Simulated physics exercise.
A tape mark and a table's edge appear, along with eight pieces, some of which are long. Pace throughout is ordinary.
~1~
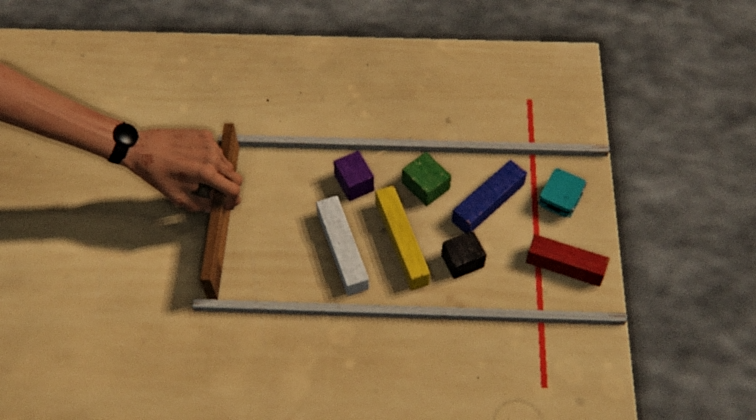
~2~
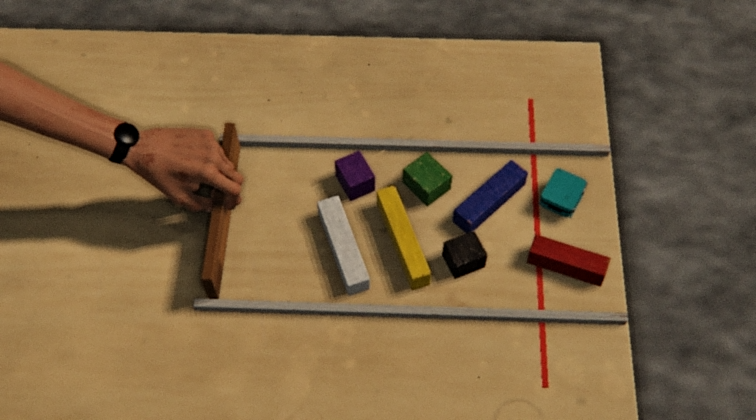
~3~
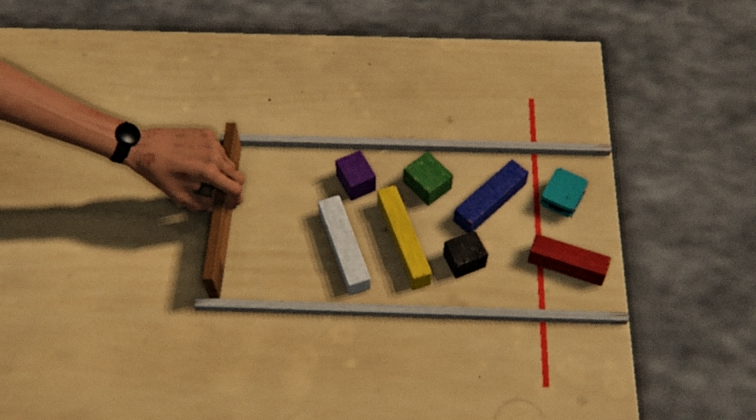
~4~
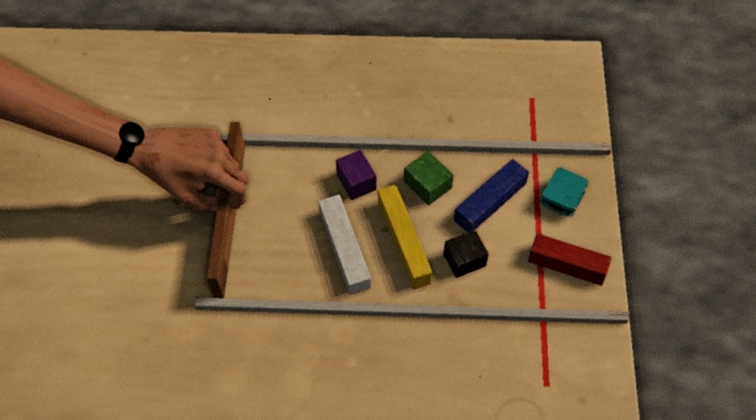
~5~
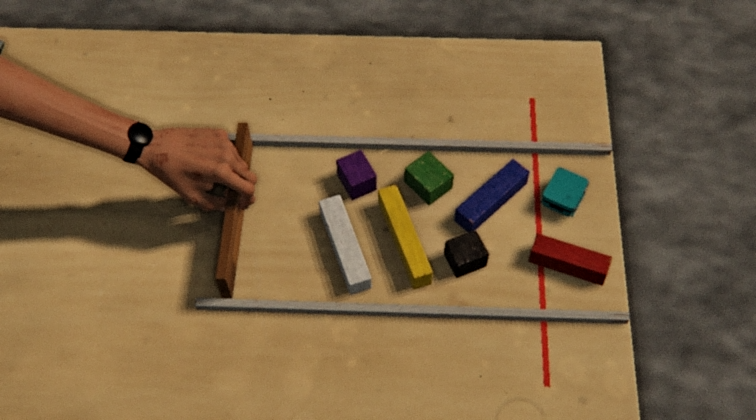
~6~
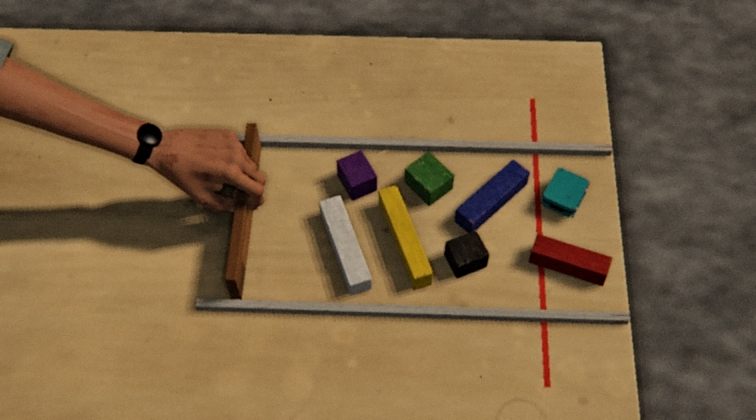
A hand wearing a dark watch grips an upright brown board at the left of a pale wooden tabletop, seen from above against a grey, blurred floor. Between two grey rails lie purple, green, black and turquoise blocks and white, yellow, blue and red bars, the red one across a red line at right. The hand holds nearly still, then slides the board slightly right, touching none of the pieces.
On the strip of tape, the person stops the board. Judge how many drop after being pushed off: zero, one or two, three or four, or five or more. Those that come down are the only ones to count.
I predict the tally of drops will be under three but above nought.
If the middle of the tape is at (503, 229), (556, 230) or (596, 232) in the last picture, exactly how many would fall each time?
Tallies in the order asked: 0, 3, 6.
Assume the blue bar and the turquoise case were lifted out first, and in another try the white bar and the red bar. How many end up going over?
Count: 1 (first case); 1 (second).
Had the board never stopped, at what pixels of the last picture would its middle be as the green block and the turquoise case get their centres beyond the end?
Its middle is around (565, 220) and around (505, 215).
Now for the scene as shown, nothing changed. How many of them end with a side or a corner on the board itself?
It adds up to 2.
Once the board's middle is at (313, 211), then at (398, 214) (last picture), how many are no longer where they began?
Tally at point one: 0; at point two: 4.
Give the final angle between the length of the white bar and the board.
It works out to near 0°.
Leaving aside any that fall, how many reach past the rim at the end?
Overhanging ones - 1.
A little later, none off yet; red bar at rest near (570, 260); turquoise case at rest near (565, 194); blue bar at rest near (492, 196).
Next, none off yet; red bar at rest near (570, 260); turquoise case shifted a little near (578, 198); blue bar shifted a little near (531, 204).
When it is over, the number that fall off is one or two; down, turquoise case and red bar.
